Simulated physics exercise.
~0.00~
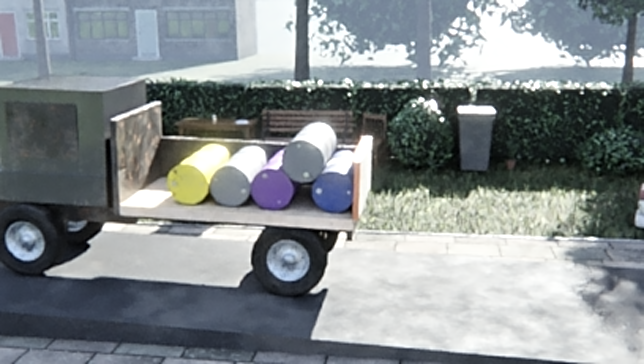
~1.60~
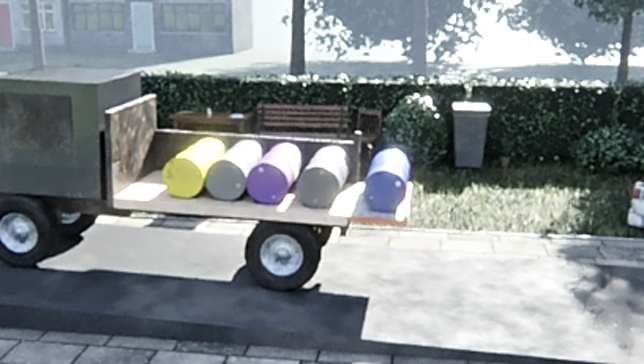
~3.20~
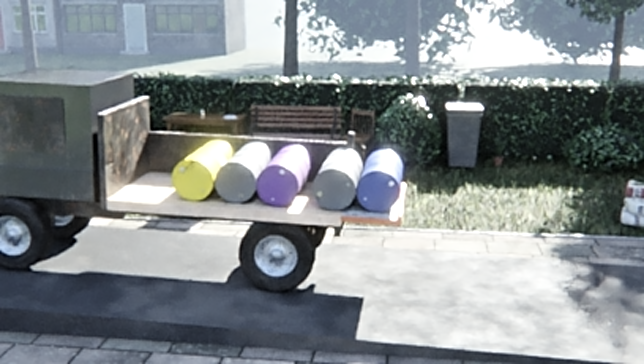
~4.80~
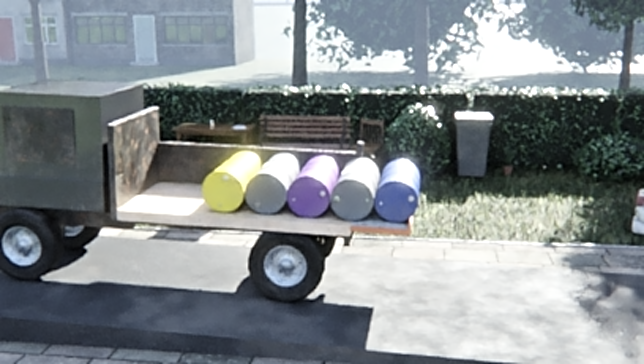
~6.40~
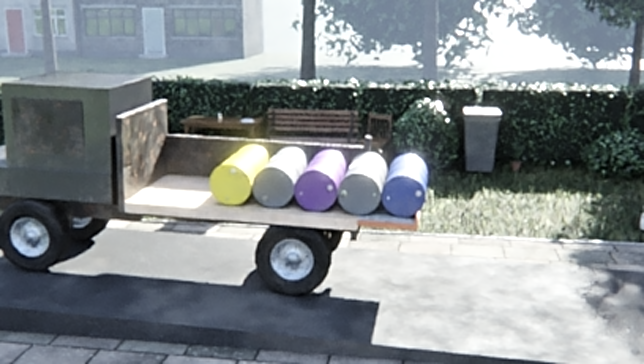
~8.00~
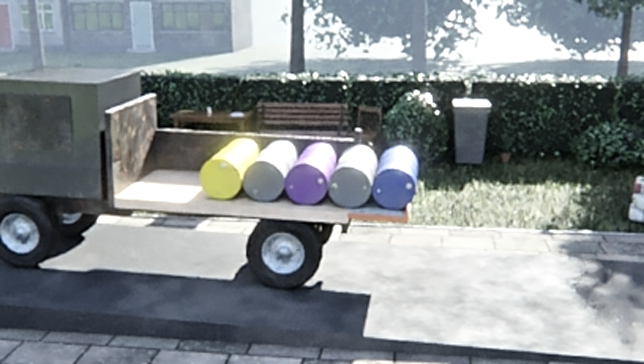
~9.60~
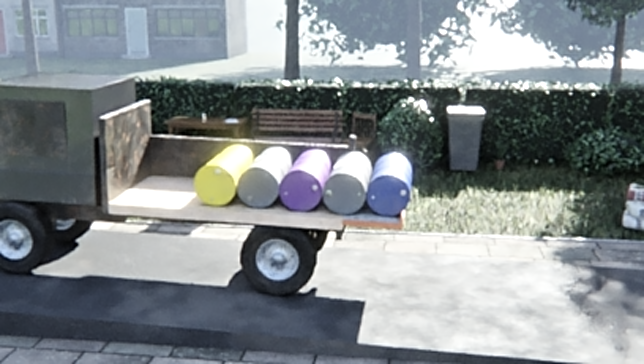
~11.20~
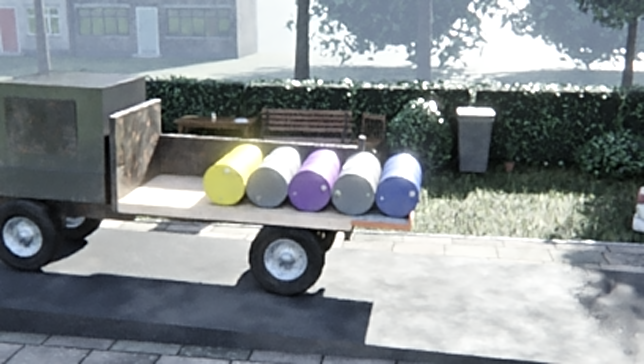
The footage shows a truck with five drums on its open bed as the tailgate swings down flat; the gray drum on top drops into the row, the blue one rolls onto the gate, and the row shifts right and settles, with every drum still aboard.
